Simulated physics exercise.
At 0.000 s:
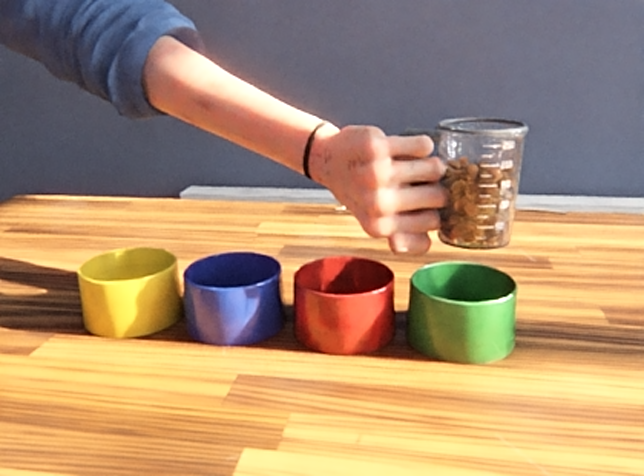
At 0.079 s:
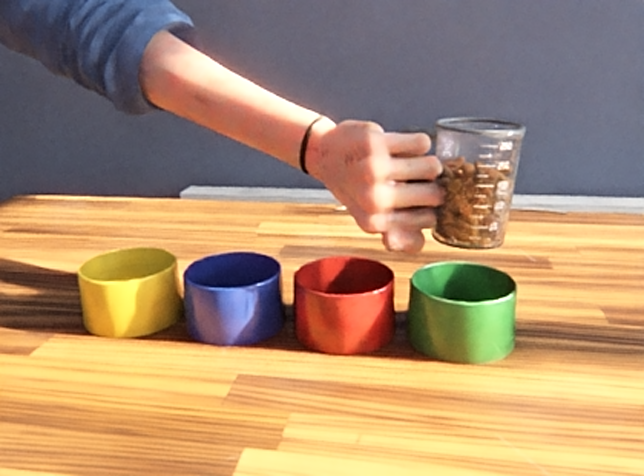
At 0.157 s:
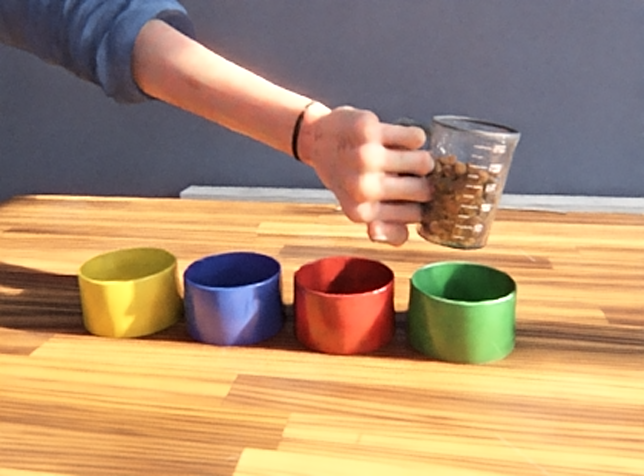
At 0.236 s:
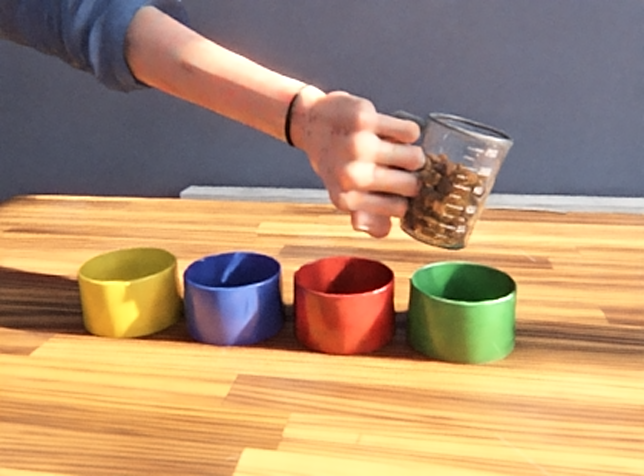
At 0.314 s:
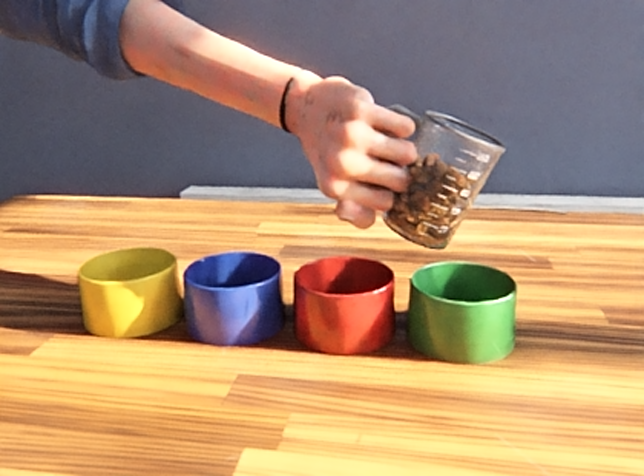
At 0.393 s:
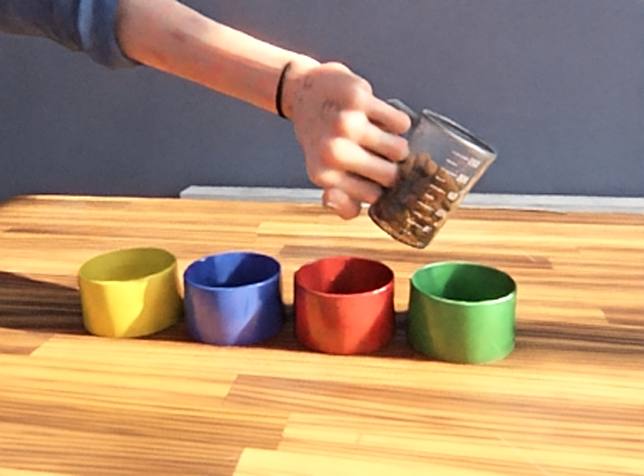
On a sunlit wooden table, a hand held a clear cup of brown kibble above a row of yellow, blue, red and green dishes, then moved it slightly left while tilting it to the right.
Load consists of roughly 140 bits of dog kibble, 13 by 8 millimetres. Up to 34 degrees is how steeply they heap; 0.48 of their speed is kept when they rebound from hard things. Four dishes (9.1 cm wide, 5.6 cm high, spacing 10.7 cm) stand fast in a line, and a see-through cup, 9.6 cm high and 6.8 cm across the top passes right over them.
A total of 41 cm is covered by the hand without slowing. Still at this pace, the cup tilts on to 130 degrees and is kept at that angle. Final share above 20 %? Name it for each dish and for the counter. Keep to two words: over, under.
Red: Over, blue: Under, green: Under, yellow: Under, counter: Under.
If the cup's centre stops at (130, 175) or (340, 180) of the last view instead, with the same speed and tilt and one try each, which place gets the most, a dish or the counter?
First try: Red; second try: Counter.
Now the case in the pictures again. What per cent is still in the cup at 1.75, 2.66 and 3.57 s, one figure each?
At the three moments: 0, 0 and 0 percent.
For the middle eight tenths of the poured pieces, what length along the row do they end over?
Spread: Around 7 cm.
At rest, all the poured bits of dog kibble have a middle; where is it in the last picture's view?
Approximately (336, 311) in the last view.
After 1.75 s, tilt 130 degrees; cup holds 0 %, red 85 %.
Then, at 2.66 s, tilt 130 degrees; cup holds 0 %, red 85 %.
After 3.57 s, tilt 130 degrees; cup holds 0 %, red 85 %.
At rest (3.9 s), red 85 %, blue 0 %, green 0 %, yellow 0 %, counter 15 %.
